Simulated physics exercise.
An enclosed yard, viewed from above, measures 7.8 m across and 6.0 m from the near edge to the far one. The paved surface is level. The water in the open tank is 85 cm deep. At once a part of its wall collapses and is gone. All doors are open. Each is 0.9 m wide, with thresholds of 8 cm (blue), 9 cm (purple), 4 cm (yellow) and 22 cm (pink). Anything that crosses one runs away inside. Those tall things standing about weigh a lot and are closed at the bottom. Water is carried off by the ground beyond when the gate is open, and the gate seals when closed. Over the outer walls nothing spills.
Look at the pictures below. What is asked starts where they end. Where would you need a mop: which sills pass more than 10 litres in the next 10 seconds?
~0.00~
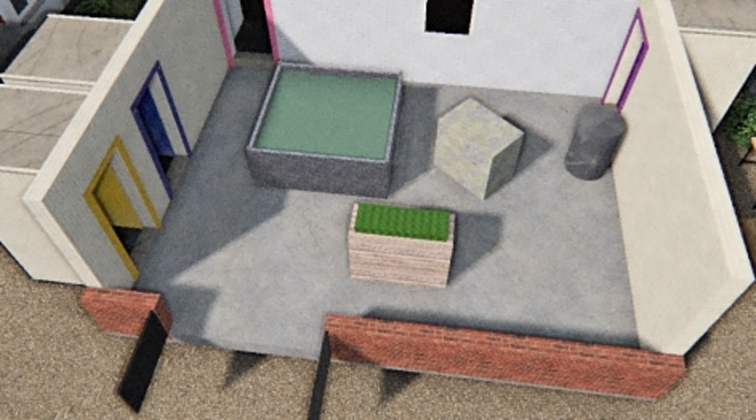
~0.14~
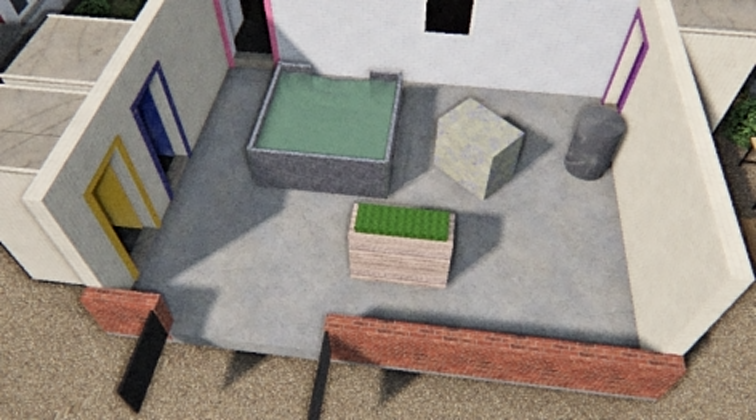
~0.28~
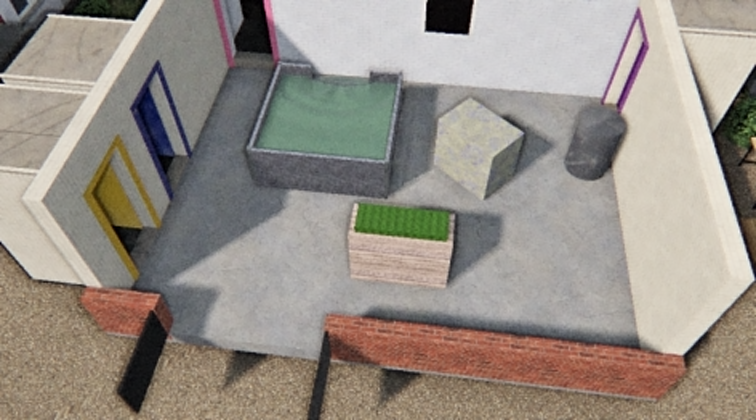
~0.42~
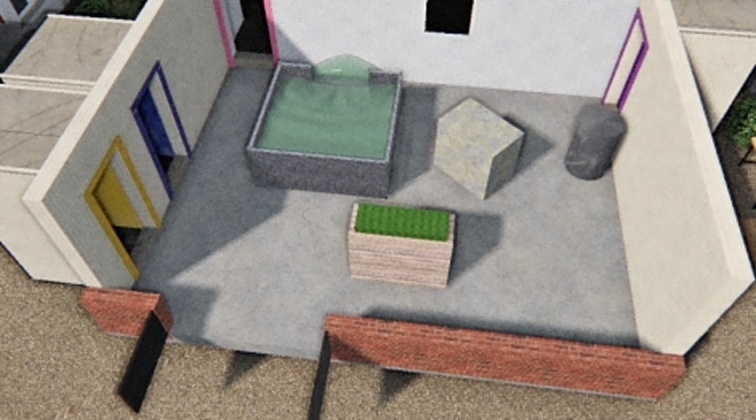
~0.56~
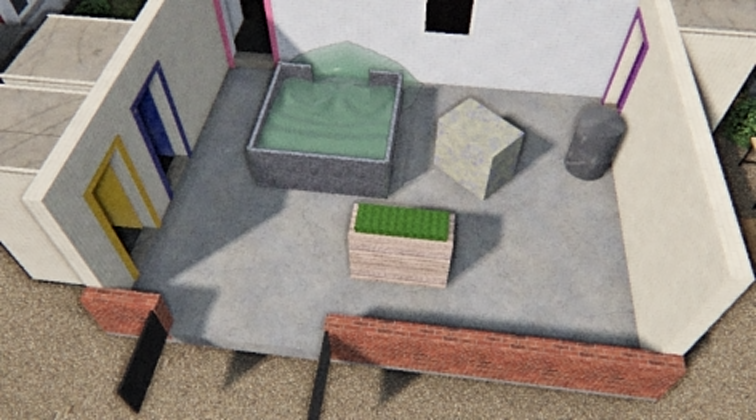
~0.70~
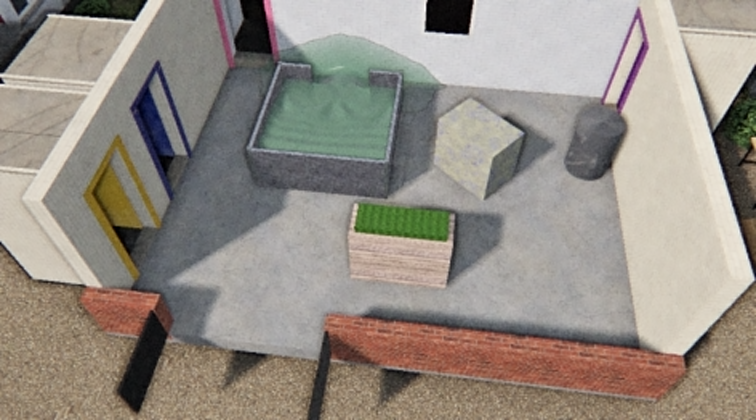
Result: At the blue door the inflow will remain within the limit. At the purple door the inflow will break the limit. At the yellow door the inflow will break the limit. At the pink door the inflow will break the limit.
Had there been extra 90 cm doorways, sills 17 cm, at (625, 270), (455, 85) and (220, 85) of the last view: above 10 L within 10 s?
Per doorway, in order: Insufficient / insufficient / sufficient.
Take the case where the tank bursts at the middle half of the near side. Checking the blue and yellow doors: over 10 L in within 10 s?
Blue door doesn't reach it, yellow door surpasses it.
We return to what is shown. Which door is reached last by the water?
Last: Yellow.
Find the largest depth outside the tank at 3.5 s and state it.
Max around 39 cm.
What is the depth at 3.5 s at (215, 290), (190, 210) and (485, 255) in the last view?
First spot near 3 cm, second near 6 cm, third near 0 cm.
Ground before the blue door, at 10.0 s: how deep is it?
It comes to near 4.0 cm.
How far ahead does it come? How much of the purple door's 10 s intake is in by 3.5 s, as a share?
By then it's near 50% of the total.
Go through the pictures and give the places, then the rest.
The first frame shows the open tank at (330, 112) is whole and still, 85 cm deep.
In the second frame, water pours out on the open tank's far side and has run 0.6 m, to a hidden place; typically 13 cm deep outside, 85 cm at the open tank's back.
In the third frame, water pours out on the open tank's far side and has run 1.0 m, to a hidden place; typically 14 cm deep outside, 85 cm at the open tank's back.
In the fourth frame, the front is at a hidden place, 1.4 m from the gap on the open tank's far side; 1.7 m2 of floor is under water; 84 cm left at the back of the open tank.
In the fifth frame, water pours out on the open tank's far side and has run 1.8 m, to a hidden place; typically 19 cm deep outside, 79 cm at the open tank's back.
In the sixth frame, water pours out on the open tank's far side and has run 2.2 m, to (257, 70); typically 16 cm deep outside, 70 cm at the open tank's back.
After 1.4 s water covers 20 % of the floor and is deepest (68 cm) near (345, 81); blue door not reached, purple door not reached, yellow door not reached, pink door 14 cm at the sill, 0 L in.
After 2.2 s water covers 40 % of the floor and is deepest (51 cm) near (345, 81); blue door 8 cm at the sill, 0 L in, purple door 19 cm at the sill, 7 L in, yellow door not reached, pink door 24 cm at the sill, 11 L in.
After 3.5 s water covers 65 % of the floor and is deepest (39 cm) near (345, 81); blue door 8 cm at the sill, 0 L in, purple door 25 cm at the sill, 140 L in, yellow door 5 cm at the sill, 0 L in, pink door 25 cm at the sill, 43 L in.
After 6.0 s water covers 85 % of the floor and is deepest (24 cm) near (345, 81); blue door 6 cm at the sill, 1 L in, purple door 17 cm at the sill, 246 L in, yellow door 8 cm at the sill, 3 L in, pink door 17 cm at the sill, 60 L in.
After 10.0 s water covers 100 % of the floor and is deepest (14 cm) near (344, 87); blue door 4 cm at the sill, 1 L in, purple door 10 cm at the sill, 291 L in, yellow door 9 cm at the sill, 47 L in, pink door 12 cm at the sill, 61 L in.
